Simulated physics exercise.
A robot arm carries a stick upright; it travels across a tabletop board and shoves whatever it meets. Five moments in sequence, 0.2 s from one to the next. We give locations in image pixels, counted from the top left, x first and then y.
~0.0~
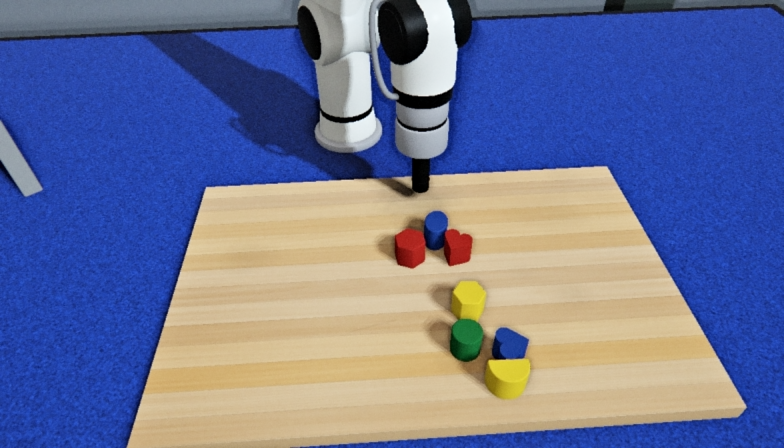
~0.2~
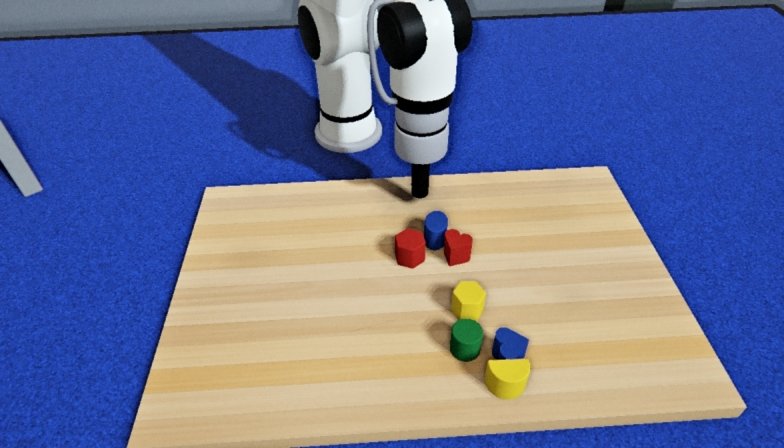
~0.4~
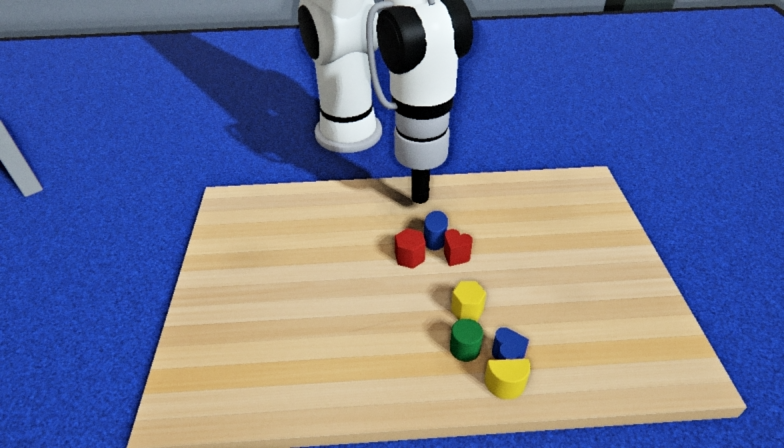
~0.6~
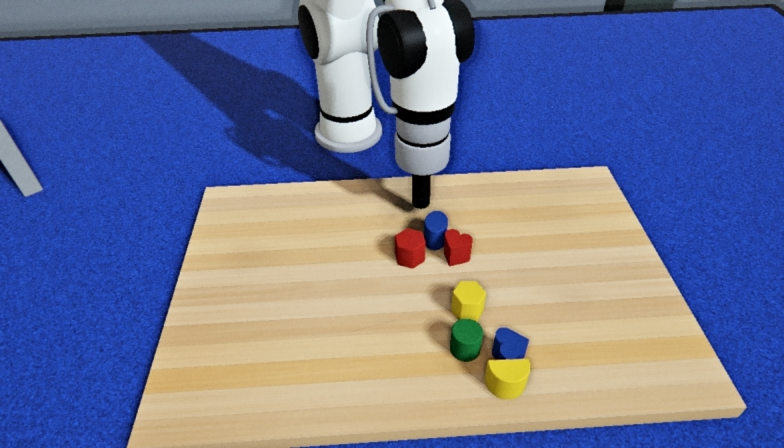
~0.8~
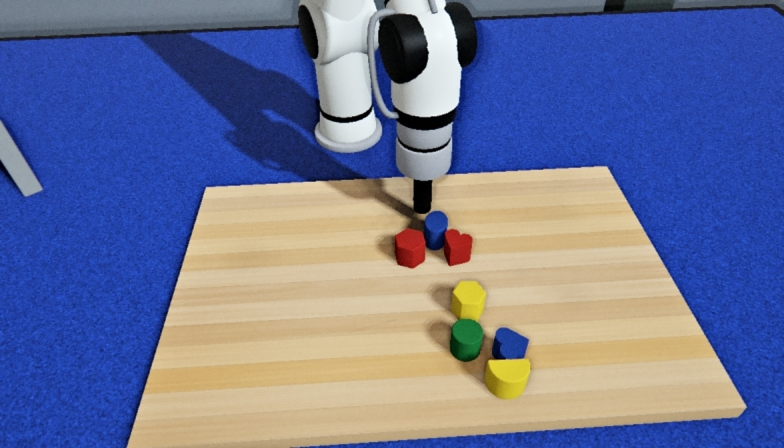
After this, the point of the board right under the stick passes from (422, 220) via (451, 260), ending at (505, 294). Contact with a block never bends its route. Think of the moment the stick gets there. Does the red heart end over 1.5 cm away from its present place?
Yes
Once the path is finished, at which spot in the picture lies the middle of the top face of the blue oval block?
The centre of its top will be at (453, 265).
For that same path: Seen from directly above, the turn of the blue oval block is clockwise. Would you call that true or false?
The statement is true.
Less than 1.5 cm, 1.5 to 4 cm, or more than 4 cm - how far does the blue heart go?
The under 1.5 cm band.
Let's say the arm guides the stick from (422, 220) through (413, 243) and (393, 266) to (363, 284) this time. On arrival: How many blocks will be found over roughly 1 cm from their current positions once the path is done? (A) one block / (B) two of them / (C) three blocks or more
The one that fits is A, one block.
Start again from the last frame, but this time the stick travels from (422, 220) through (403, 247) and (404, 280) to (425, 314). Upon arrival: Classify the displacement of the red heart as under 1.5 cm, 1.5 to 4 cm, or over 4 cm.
It will move less than 1.5 cm.
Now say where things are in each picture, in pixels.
The first frame shows stick tip (420, 188); block tops, red hexagon (410, 239); blue oval block (436, 220); red heart (458, 238); blue heart (511, 342).
The second frame shows stick (420, 194); blocks unchanged.
The third frame shows stick (420, 199); blocks unchanged.
The fourth frame shows stick (421, 204); blocks unchanged.
The fifth frame shows stick (422, 209); red hexagon (410, 239); blue oval block (436, 220); red heart (458, 238); blue heart (511, 342).
What follows on the original path. One third of the way, stick (440, 236); blue oval block (445, 245), turned 30° clockwise; red heart (469, 251), turned 75° anticlockwise.
Two thirds of the way, stick (469, 260); blue oval block (453, 265), turned 90° clockwise; red heart (487, 268), turned 120° anticlockwise.
At the end, stick (507, 283); red hexagon in place; blue oval block (453, 265), turned 90° clockwise; red heart (513, 293), turned 55° anticlockwise; blue heart in place.
